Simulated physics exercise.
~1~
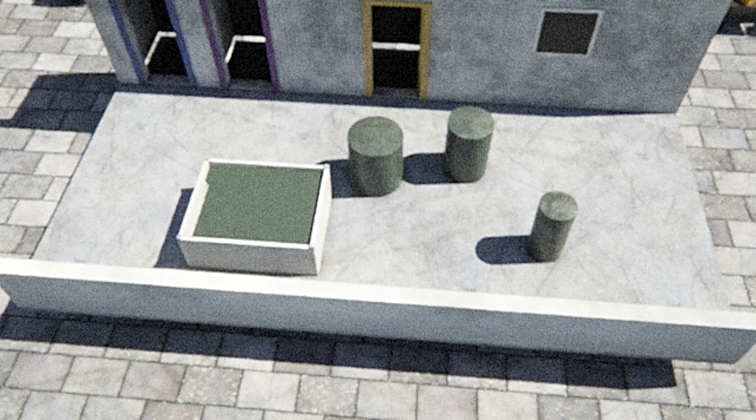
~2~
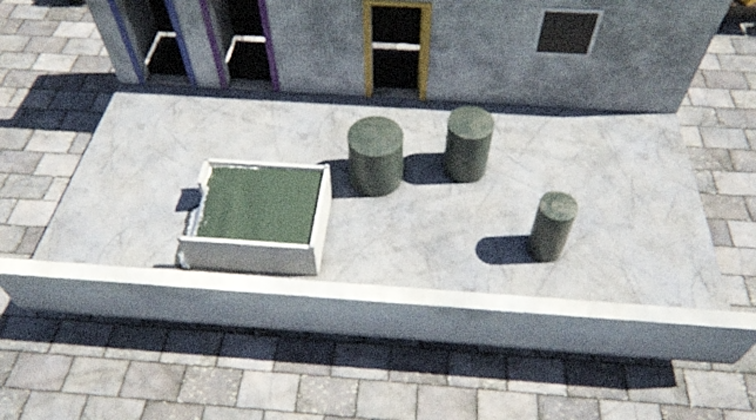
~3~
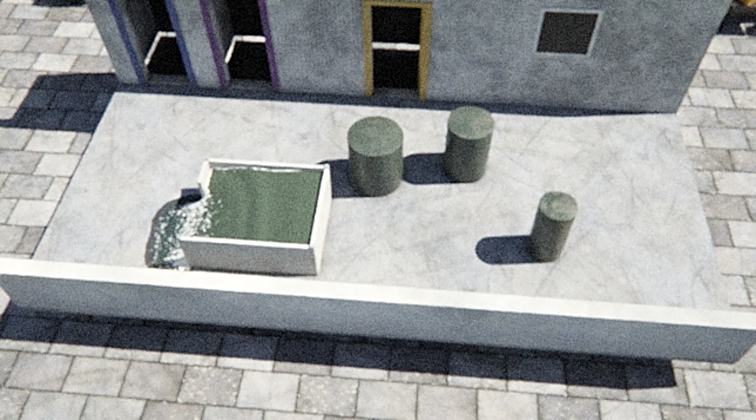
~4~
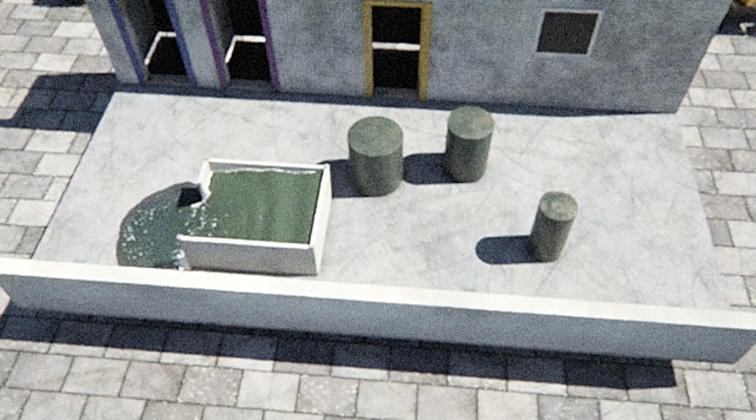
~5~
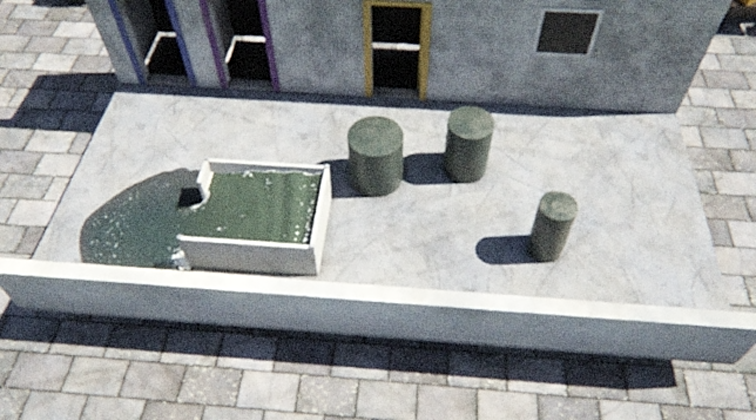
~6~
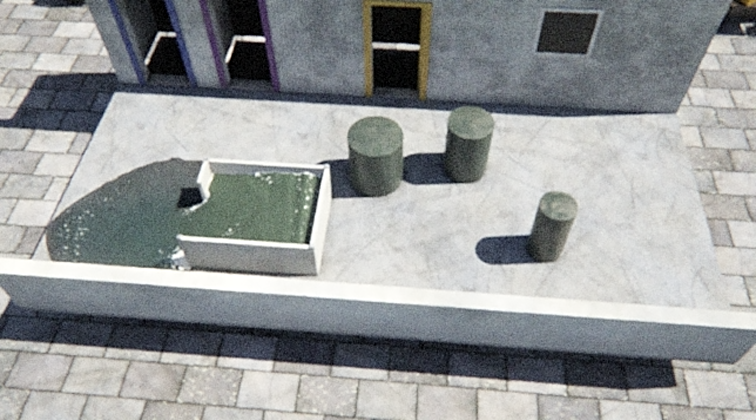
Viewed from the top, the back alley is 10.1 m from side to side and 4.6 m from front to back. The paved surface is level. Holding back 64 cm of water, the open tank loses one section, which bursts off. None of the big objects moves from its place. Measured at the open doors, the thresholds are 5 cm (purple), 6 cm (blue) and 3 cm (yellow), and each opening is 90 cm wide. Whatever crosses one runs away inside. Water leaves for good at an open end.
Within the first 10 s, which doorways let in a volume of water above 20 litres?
Purple door: Less than the limit. Blue door: Less than the limit. Yellow door: Less than the limit.
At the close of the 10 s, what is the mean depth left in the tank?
Average depth: About 5 cm.
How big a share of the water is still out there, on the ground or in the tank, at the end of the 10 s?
Remaining: Roughly 18 %.
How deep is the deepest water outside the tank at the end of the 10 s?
I'd say near 4 centimetres.
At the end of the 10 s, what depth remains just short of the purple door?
Some 0.5 centimetres of depth.
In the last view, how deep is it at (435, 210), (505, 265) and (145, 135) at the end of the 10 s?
0, 0, 0 cm.
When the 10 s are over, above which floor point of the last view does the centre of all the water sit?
Near (212, 224).
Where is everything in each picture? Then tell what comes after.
The first picture shows still water, 64 cm deep, in the open tank at (257, 204).
In the second picture, the front is at (200, 208), 0.6 m from the gap at (200, 229); 0.2 m2 of floor is under water; 64 cm left at the back of the open tank.
In the third picture, the front is at (167, 208), 0.9 m from the gap at (200, 229); 0.9 m2 of floor is under water; 64 cm left at the back of the open tank.
In the fourth picture, water pours out at (200, 230) and has run 1.3 m, to (130, 218); deepest outside 31 cm, 64 cm at the open tank's back.
In the fifth picture, water pours out at (200, 230) and has run 1.9 m, to (93, 218); deepest outside 32 cm, 56 cm at the open tank's back.
In the sixth picture, water pours out at (200, 230) and has run 2.4 m, to (52, 234); deepest outside 33 cm, 54 cm at the open tank's back.
A moment later water covers 15 % of the floor and is deepest (31 cm) near (191, 247); purple door not reached, blue door not reached, yellow door not reached.
Soon after water covers 15 % of the floor and is deepest (22 cm) near (191, 247); purple door not reached, blue door not reached, yellow door not reached.
Next water covers 15 % of the floor and is deepest (14 cm) near (191, 247); purple door not reached, blue door not reached, yellow door not reached.
Later on water covers 15 % of the floor and is deepest (8 cm) near (191, 247); purple door not reached, blue door 1 cm at the sill, 0 L in, yellow door not reached.
At the end water covers 10 % of the floor and is deepest (4 cm) near (191, 247); purple door not reached, blue door 1 cm at the sill, 0 L in, yellow door not reached.
